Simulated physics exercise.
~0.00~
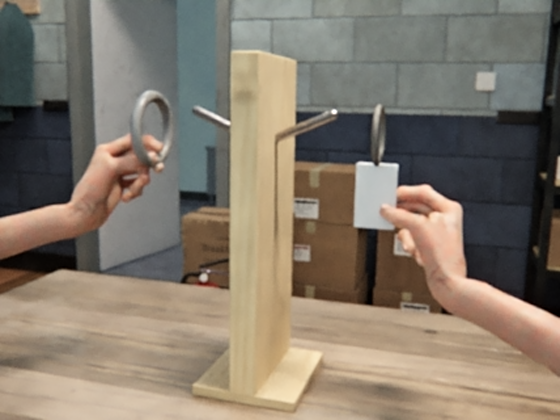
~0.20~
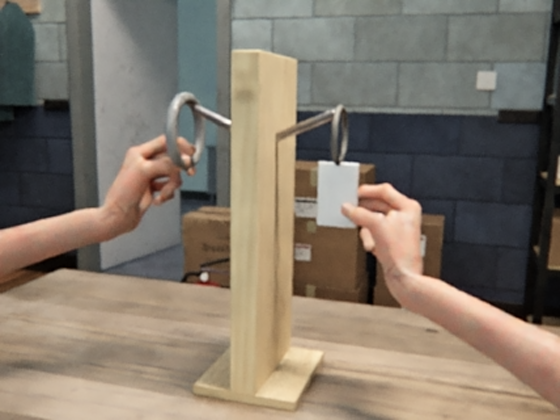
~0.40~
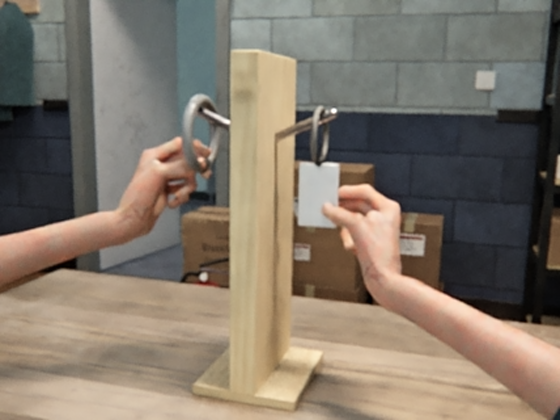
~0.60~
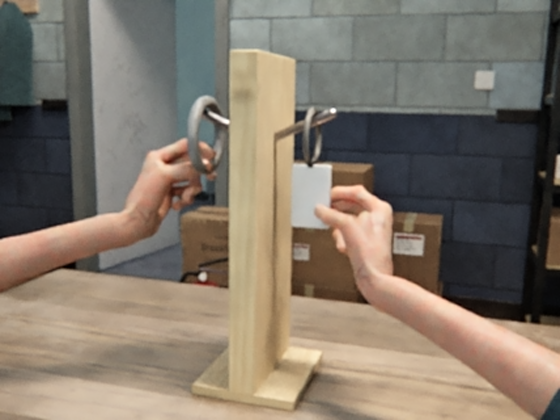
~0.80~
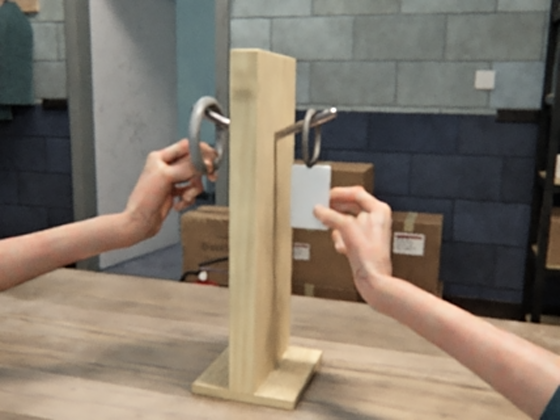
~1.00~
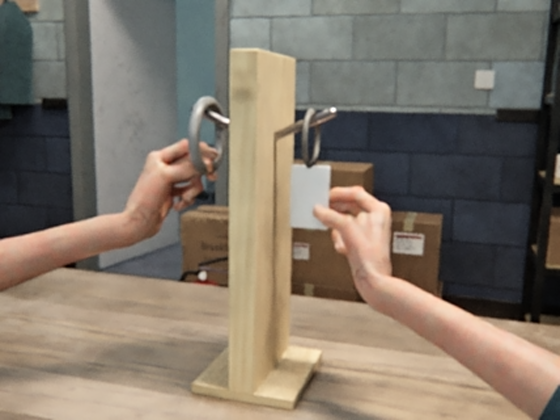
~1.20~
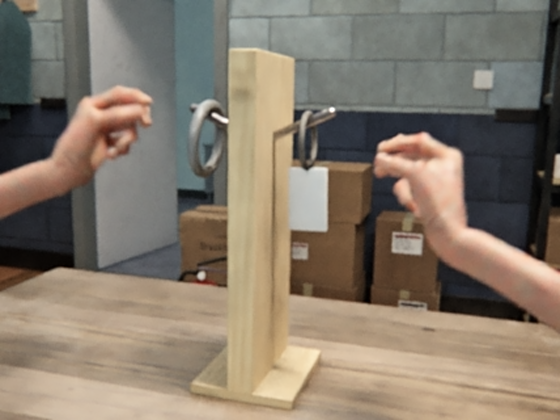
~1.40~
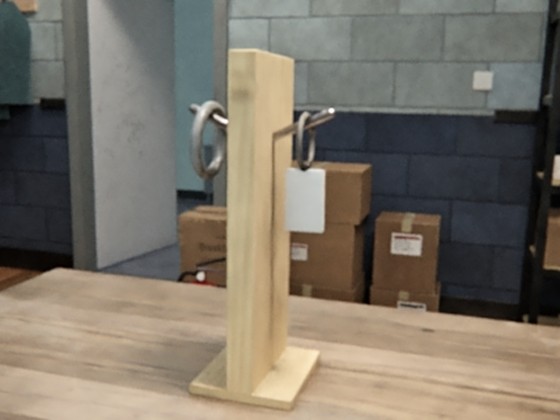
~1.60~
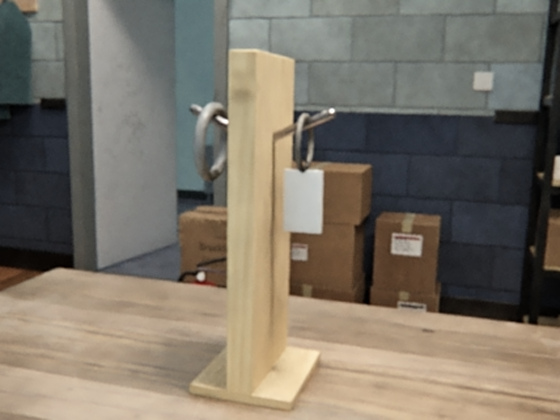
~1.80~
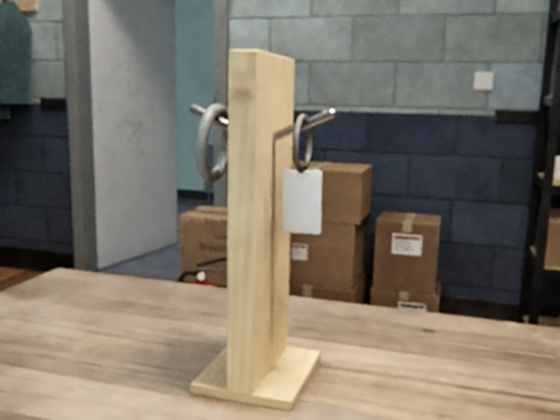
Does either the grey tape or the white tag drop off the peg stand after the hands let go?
No, neither one drops. The grey tape stays hooked on the left side and the white tag stays hooked on the right.
